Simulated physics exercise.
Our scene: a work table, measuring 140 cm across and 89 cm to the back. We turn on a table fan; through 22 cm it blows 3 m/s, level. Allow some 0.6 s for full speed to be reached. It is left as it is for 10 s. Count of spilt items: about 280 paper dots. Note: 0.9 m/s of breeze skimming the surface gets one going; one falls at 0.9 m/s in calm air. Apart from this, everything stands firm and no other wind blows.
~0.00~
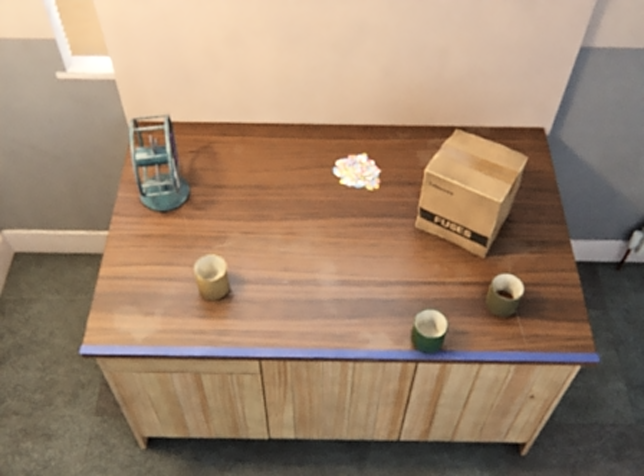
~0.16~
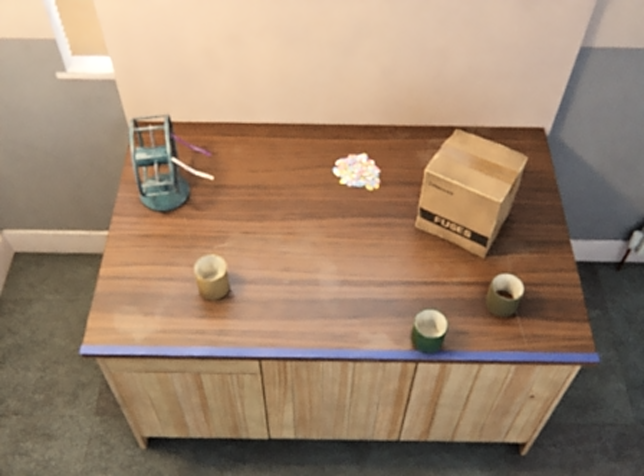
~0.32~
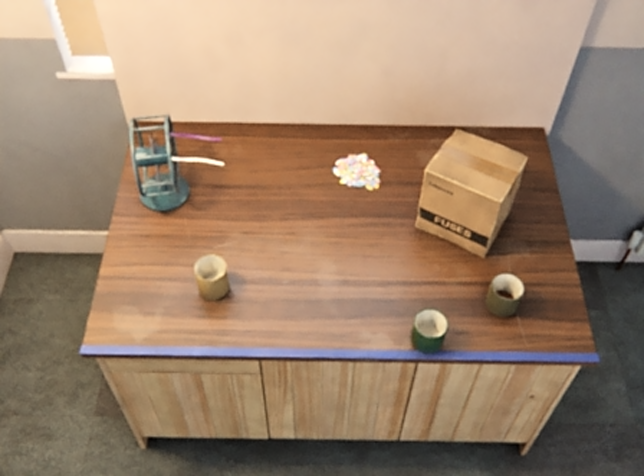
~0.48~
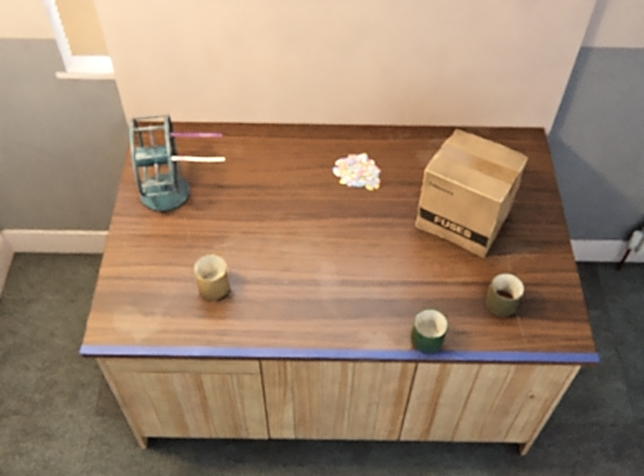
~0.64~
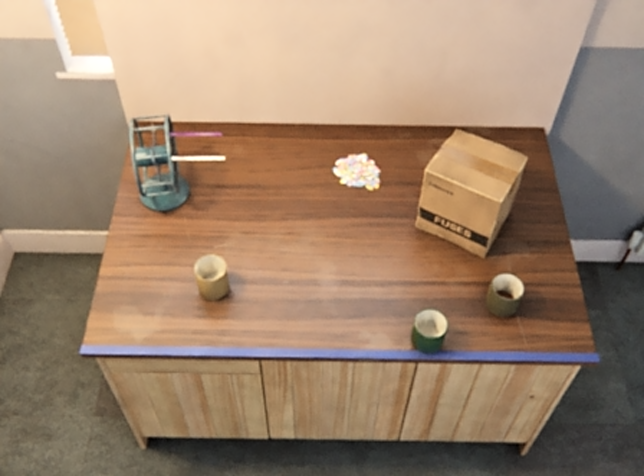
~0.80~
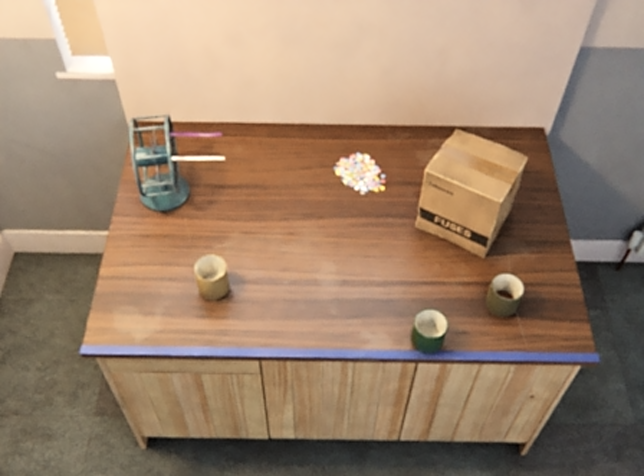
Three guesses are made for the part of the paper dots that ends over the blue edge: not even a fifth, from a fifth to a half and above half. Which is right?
Share over blue edge = below one fifth.
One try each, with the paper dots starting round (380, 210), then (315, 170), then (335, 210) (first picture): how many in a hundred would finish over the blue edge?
Taking the three spots in order, you'd get around 10 percent, 2 percent and 10 percent.
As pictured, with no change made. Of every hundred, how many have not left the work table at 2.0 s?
I'd say some 25 % at that moment.
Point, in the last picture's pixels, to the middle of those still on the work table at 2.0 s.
Somewhere about (457, 164), I'd say.
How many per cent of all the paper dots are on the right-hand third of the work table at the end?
I'd estimate around 5 per cent.
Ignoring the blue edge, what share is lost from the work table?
About 90 per cent of them.
After 2.0 s the count stands so, 0 % are over the blue edge; the middle of those still in play is near (496, 153).
After 3.2 s the count stands so, 0 % are over the blue edge.
After 5.5 s the count stands so, 1 % are over the blue edge.
After 10.0 s, at the end, 1 % are over the blue edge.
